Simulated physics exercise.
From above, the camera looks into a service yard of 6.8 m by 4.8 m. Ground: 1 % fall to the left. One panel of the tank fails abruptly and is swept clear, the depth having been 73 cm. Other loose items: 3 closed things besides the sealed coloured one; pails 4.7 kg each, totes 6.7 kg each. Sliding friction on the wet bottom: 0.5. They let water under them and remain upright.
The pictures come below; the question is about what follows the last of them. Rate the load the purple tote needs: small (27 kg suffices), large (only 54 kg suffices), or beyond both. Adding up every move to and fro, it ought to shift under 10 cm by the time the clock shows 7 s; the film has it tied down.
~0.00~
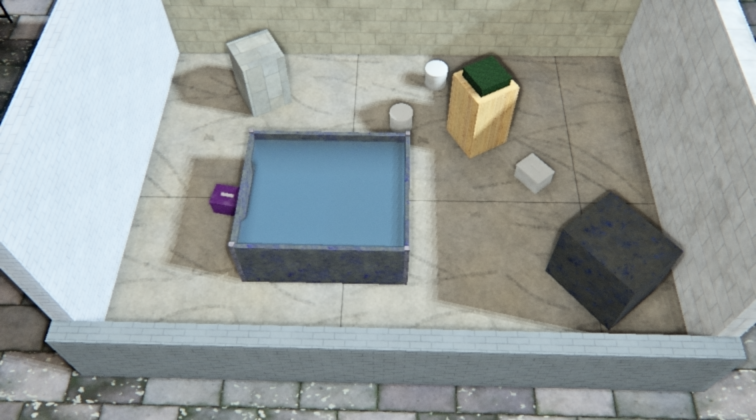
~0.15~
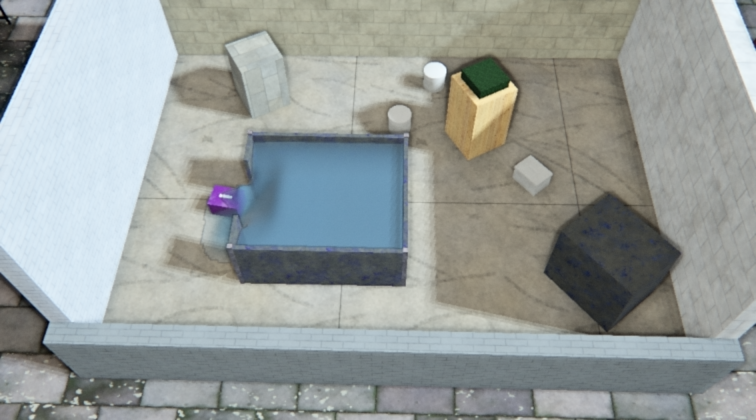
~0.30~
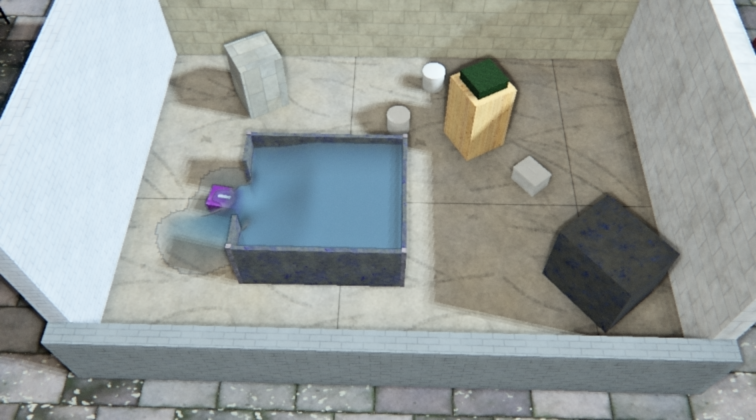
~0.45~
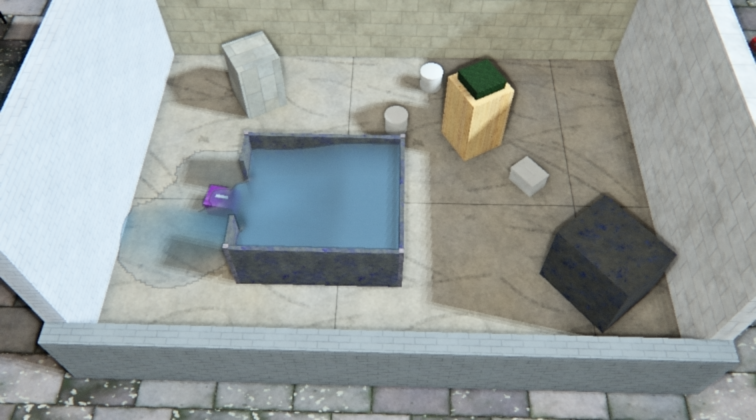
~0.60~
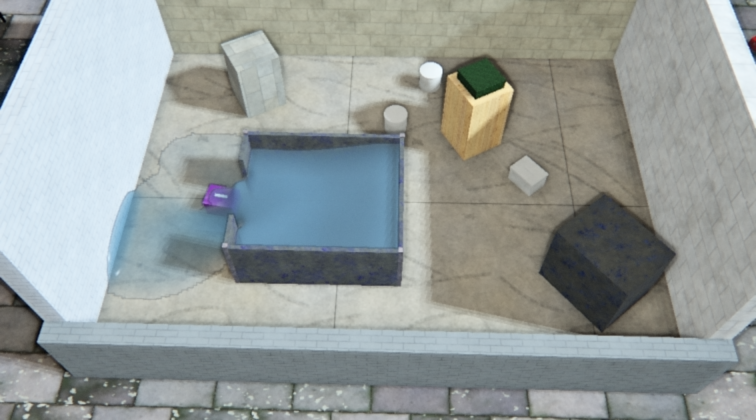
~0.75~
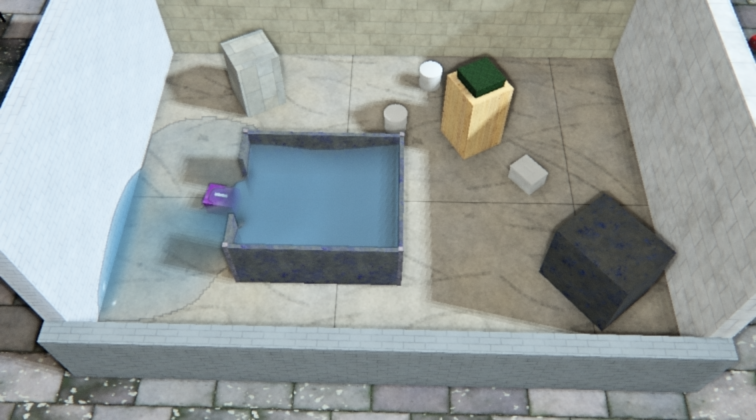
Beyond both.
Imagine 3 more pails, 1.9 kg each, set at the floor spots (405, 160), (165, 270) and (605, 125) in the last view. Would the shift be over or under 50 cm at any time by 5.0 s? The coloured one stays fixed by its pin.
Within it, beyond it, within it.
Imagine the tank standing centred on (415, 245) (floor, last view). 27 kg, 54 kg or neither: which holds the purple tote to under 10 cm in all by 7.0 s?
Then the answer is that just the bigger mass works.
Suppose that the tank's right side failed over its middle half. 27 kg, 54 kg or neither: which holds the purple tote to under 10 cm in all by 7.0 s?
The lighter one.
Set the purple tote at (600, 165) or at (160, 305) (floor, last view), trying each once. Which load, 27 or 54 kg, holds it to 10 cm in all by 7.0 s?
Try 1: Lesser mass sufficient. Try 2: Greater mass required.
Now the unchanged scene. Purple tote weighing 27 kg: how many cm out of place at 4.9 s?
Around 300 centimetres out of place.
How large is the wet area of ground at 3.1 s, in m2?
Near 17 m2 in all.
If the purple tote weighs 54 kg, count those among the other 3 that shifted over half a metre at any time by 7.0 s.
My count gives 1.
After 1.4 s the purple tote would be 144 cm from its start with 27 kg and 58 cm from its start with 54 kg; 12 cm of water round it then.
After 3.1 s the purple tote would be 258 cm from its start with 27 kg and 68 cm from its start with 54 kg; 8 cm of water round it then.
After 4.9 s the purple tote would be 280 cm from its start with 27 kg and 68 cm from its start with 54 kg; 7 cm of water round it then.
After 7.0 s the purple tote would be 280 cm from its start with 27 kg and 68 cm from its start with 54 kg; 7 cm of water round it then.
